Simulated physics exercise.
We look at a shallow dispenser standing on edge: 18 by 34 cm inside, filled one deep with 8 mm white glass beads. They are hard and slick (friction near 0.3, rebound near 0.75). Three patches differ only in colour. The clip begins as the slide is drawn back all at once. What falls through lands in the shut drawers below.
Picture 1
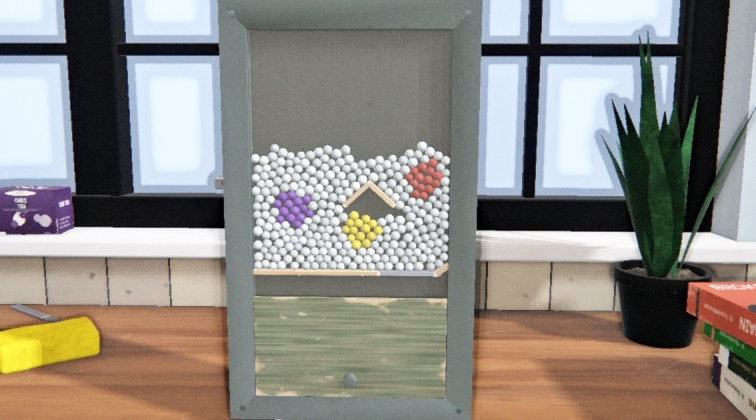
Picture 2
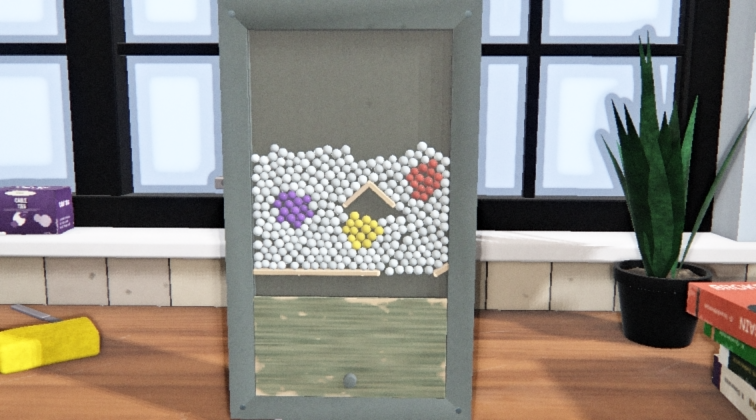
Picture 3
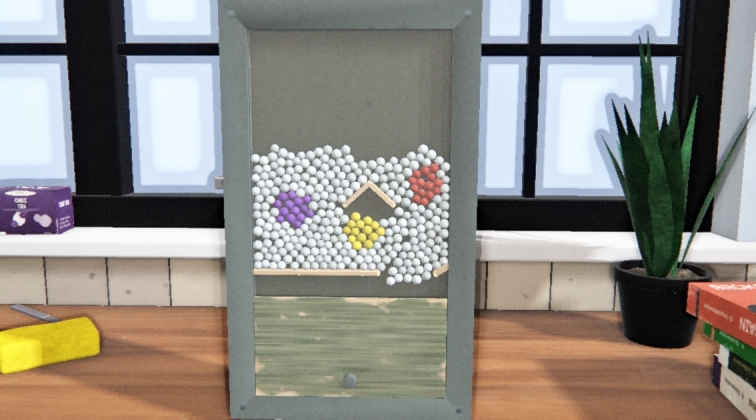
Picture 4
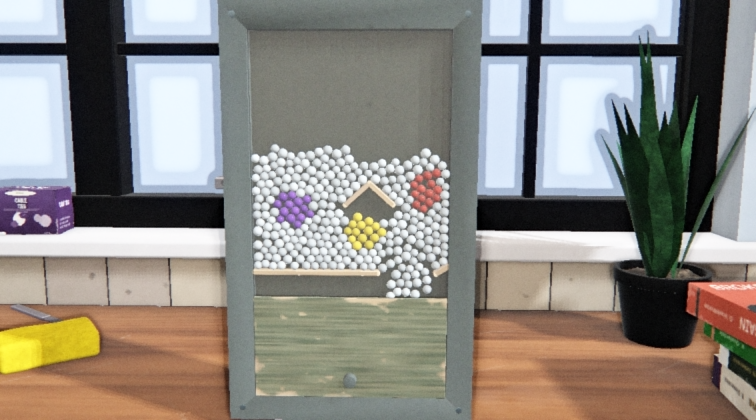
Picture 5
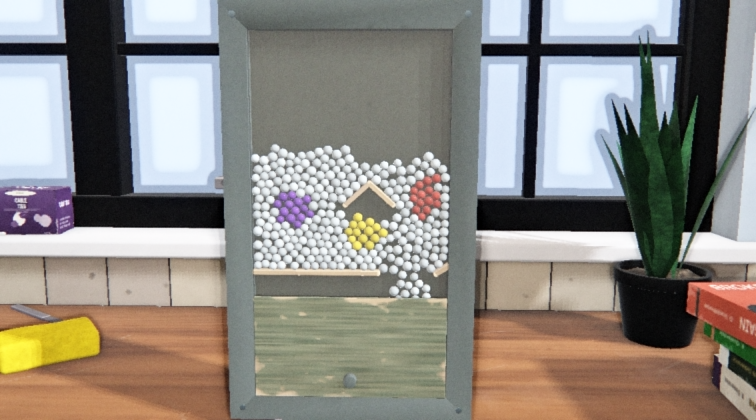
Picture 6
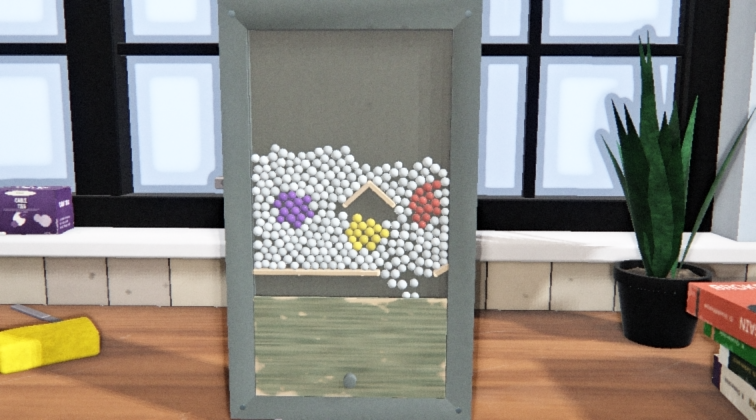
In the video, a slide beneath white beads in an upright case disappears, opening a gap at the lower right; beads drop through it as the red patch sinks and the yellow shifts slightly, while the purple stays put.
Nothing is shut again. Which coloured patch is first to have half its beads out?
The red patch.
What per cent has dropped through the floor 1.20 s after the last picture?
Some 80 per cent.
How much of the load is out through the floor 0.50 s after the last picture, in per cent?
Some 50 per cent.
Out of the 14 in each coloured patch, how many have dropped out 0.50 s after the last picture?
Purple 0, yellow 14, red 14.
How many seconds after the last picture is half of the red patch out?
At about 0.2 s.
Then, 0.15 s after the last picture, 25 % are out; out of 14, purple 0, yellow 0, red 6.
Then, 0.50 s after the last picture, 50 % are out; out of 14, purple 0, yellow 14, red 14.
Then, 1.20 s after the last picture, 80 % are out; out of 14, purple 7, yellow 14, red 14.
At rest 2.7 s after the last picture, 85 % are out; out of 14, purple 13, yellow 14, red 14; half out at purple 1.17 s, yellow 0.36 s, red 0.16 s.
